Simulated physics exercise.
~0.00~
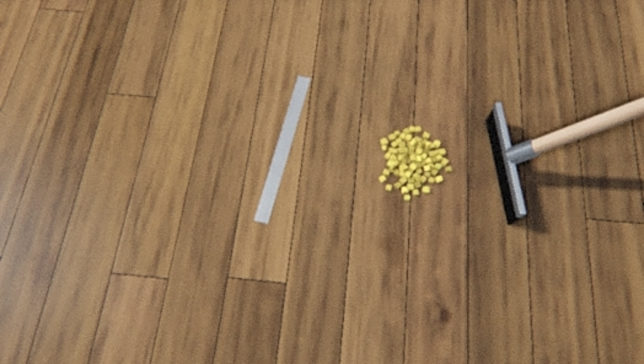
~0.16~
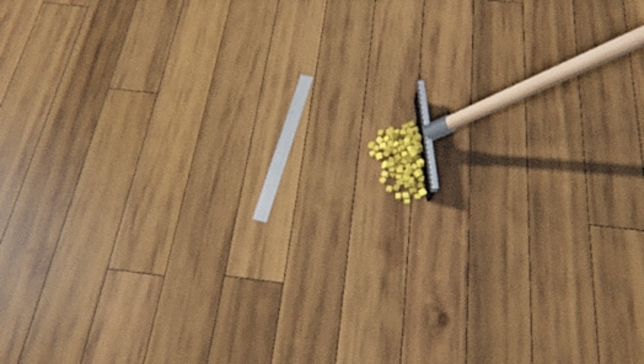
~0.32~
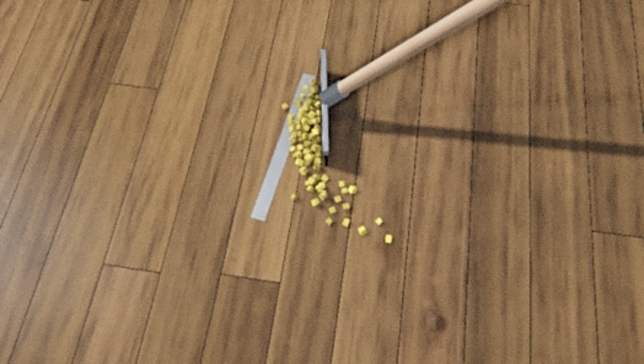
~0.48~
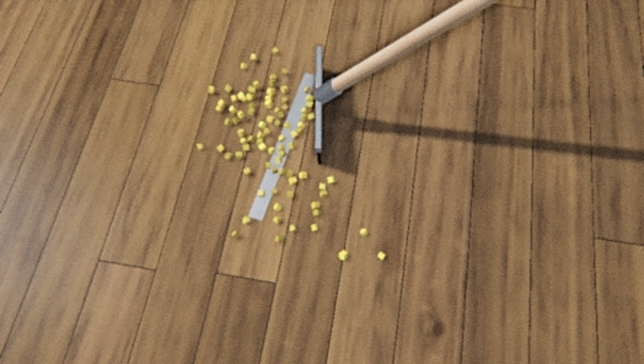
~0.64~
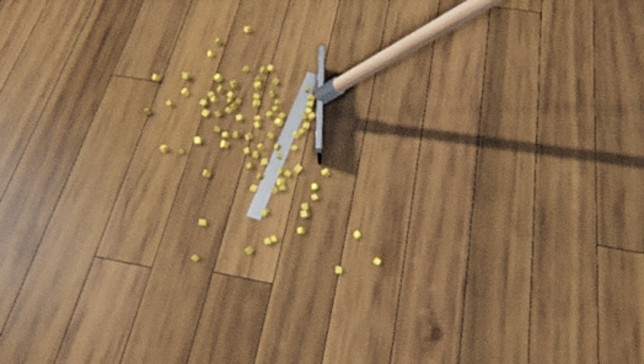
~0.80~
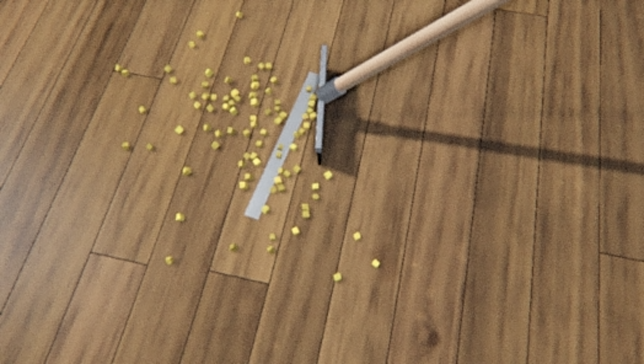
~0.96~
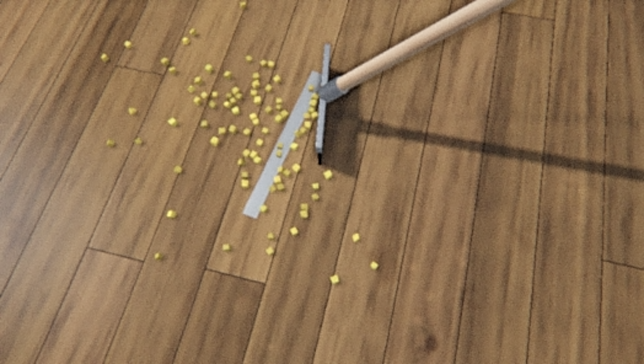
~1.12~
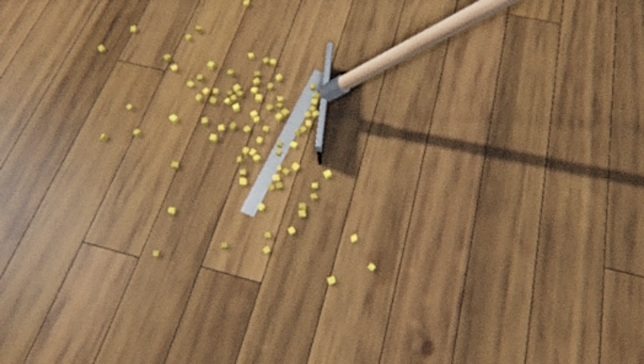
A squeegee with a black-edged blade and a pale wooden handle stands at the right of a brown plank floor, seen from above at a slant. Left of it lies a heap of small yellow cubes, and beyond that a slanting light grey strip. The squeegee slides left, gathers the cubes against its blade and pushes them to the strip, some trailing off its lower end. It halts beside the strip, while the cubes scatter onward to the left. They come to rest spread mostly on and beyond the strip, with a few stragglers lower right.
